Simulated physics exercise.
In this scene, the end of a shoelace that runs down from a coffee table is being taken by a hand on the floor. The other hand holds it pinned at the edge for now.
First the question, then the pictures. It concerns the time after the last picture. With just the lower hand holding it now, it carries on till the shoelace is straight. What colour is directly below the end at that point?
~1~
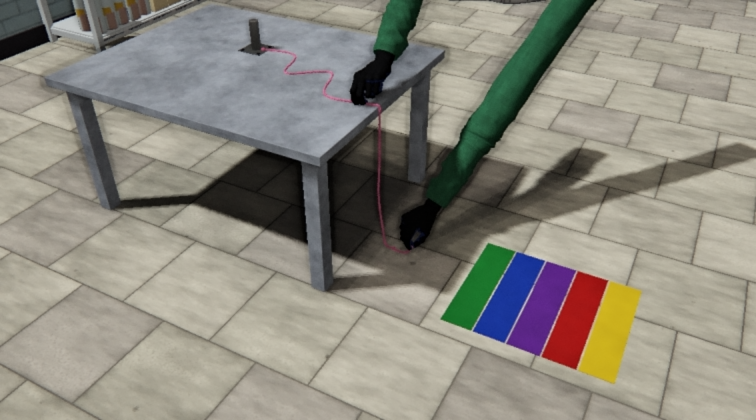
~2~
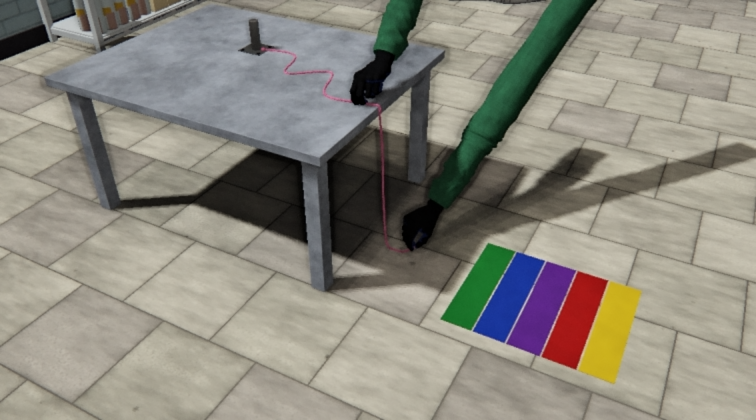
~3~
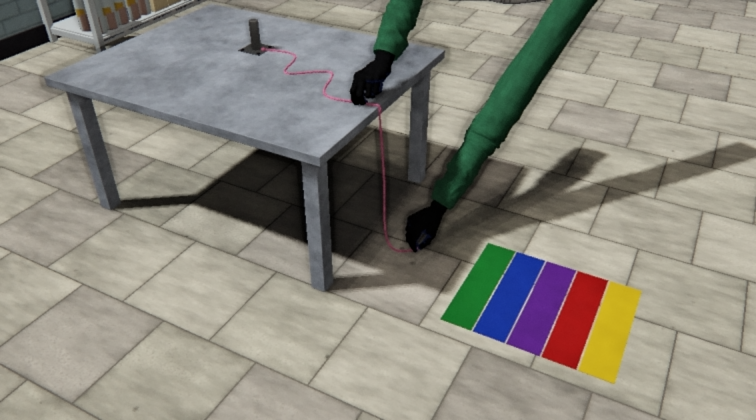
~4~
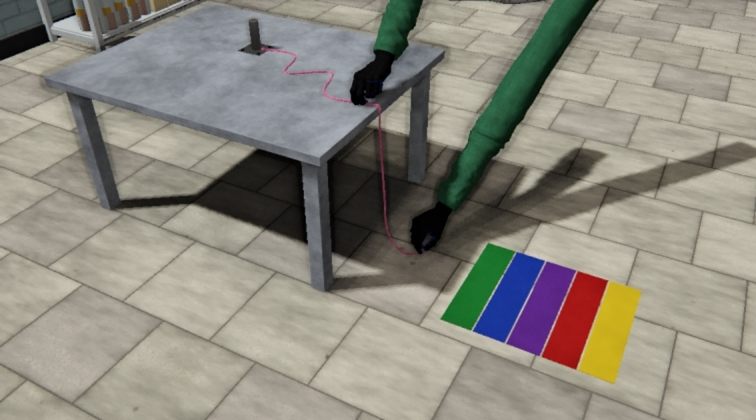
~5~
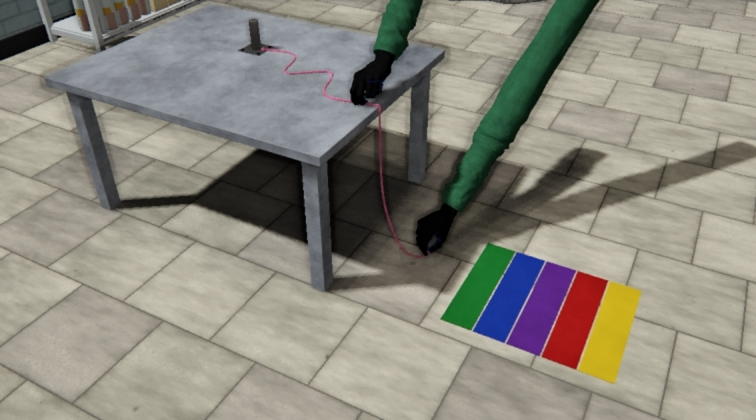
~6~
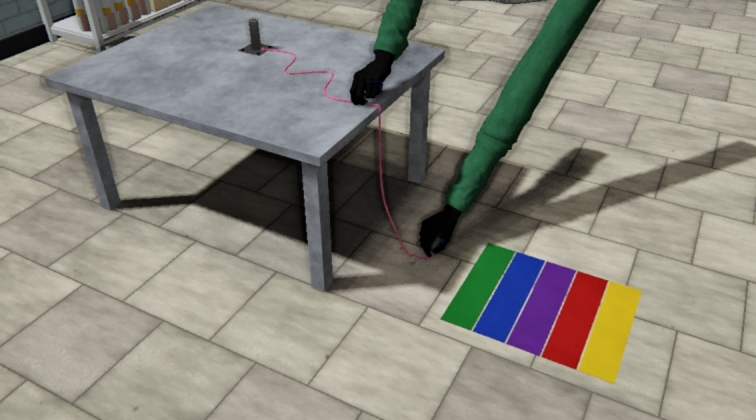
The colour below it is red.
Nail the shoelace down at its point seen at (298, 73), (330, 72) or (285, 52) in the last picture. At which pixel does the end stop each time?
First try near (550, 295), second near (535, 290), third near (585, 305).
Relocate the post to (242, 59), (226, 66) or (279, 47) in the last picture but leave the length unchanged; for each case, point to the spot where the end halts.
Near (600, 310); near (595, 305); near (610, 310).
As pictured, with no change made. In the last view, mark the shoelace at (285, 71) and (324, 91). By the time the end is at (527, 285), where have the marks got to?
(312, 72) and (383, 101).
Soon after, end near (527, 285); over blue.
After that, end near (565, 297); over red.
At the stop, end near (588, 305); over red. The end stops over the red strip.
